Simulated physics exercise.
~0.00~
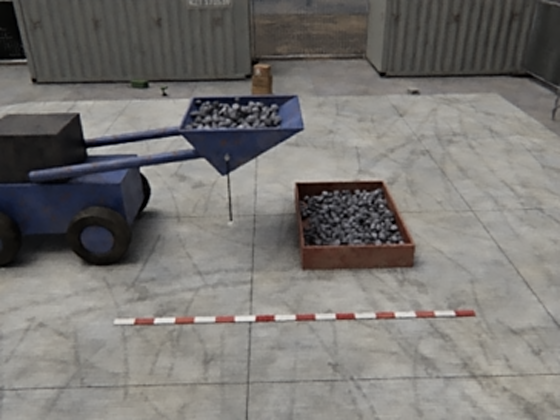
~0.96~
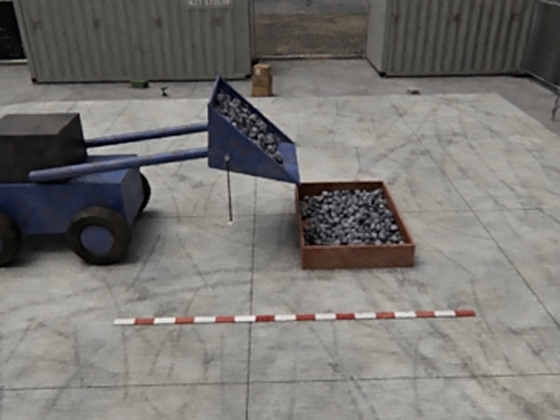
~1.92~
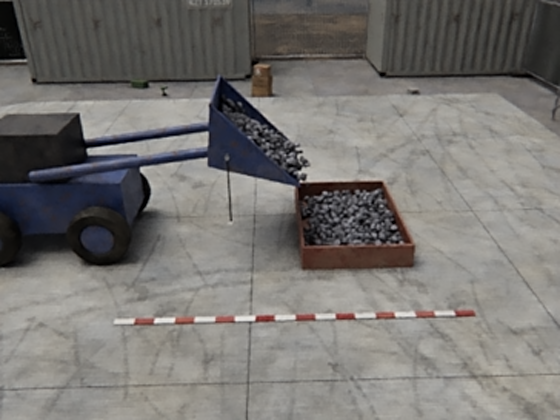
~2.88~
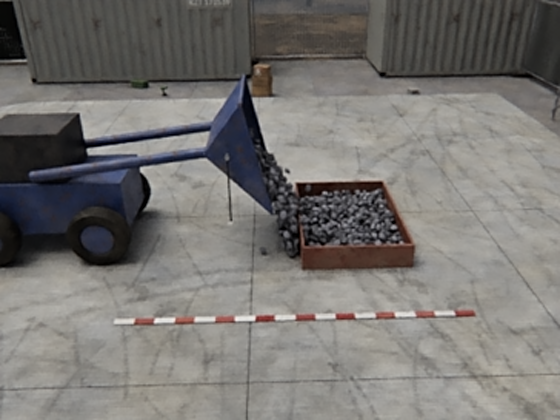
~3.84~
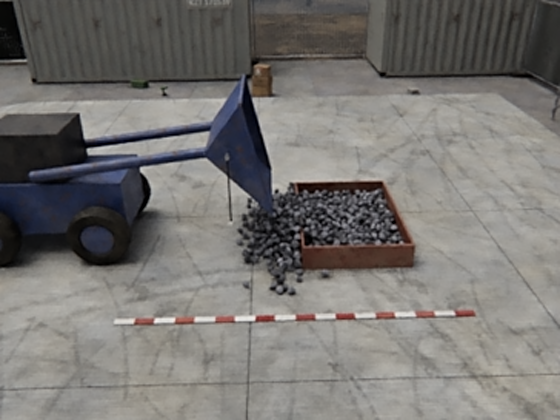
A blue loader on the left holds a raised bucket heaped with dark grey stones, beside a low reddish-brown bin already filled with similar stones. A red and white striped staff lies on the concrete in front. The bucket tips forward to the right, and its stones begin sliding toward the lip. It then tips much more steeply, and the stones pour down at the bin's near left edge. Some join those inside, but many land short. At the end the bucket looks empty, with a loose pile spread on the floor against the bin's left side.
